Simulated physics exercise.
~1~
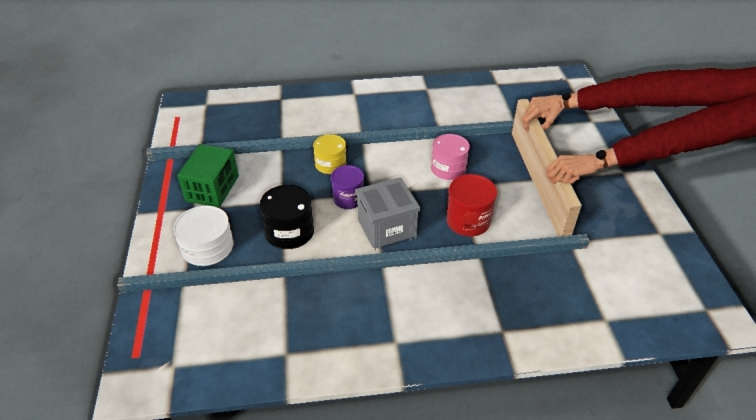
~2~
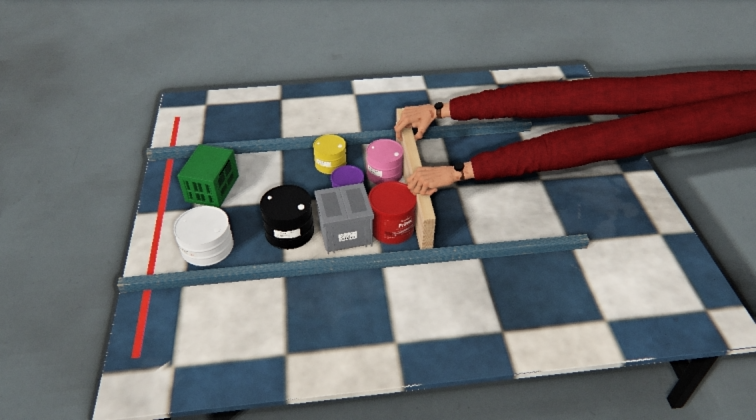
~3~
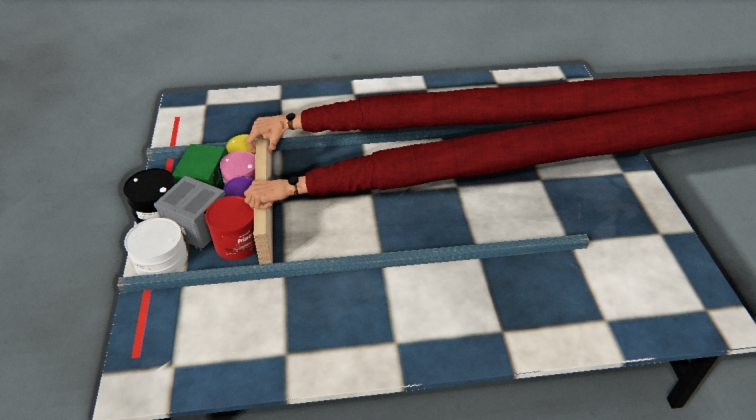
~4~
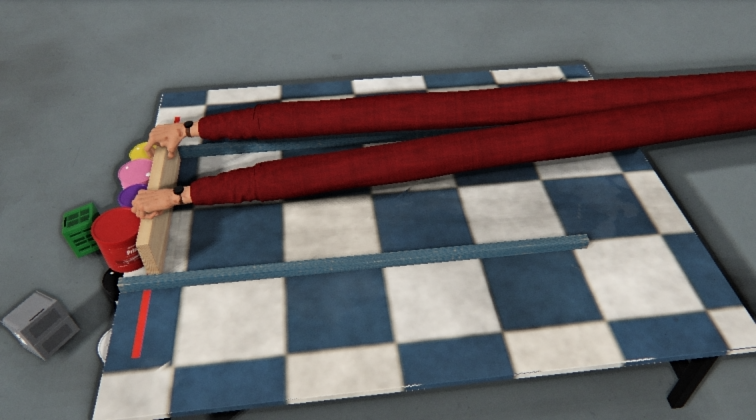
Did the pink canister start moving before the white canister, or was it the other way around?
The pink canister started moving first, shifting left with the plank while the white canister was still sitting in its place. The white one only moved later, as the plank pushed the group closer to the left edge.
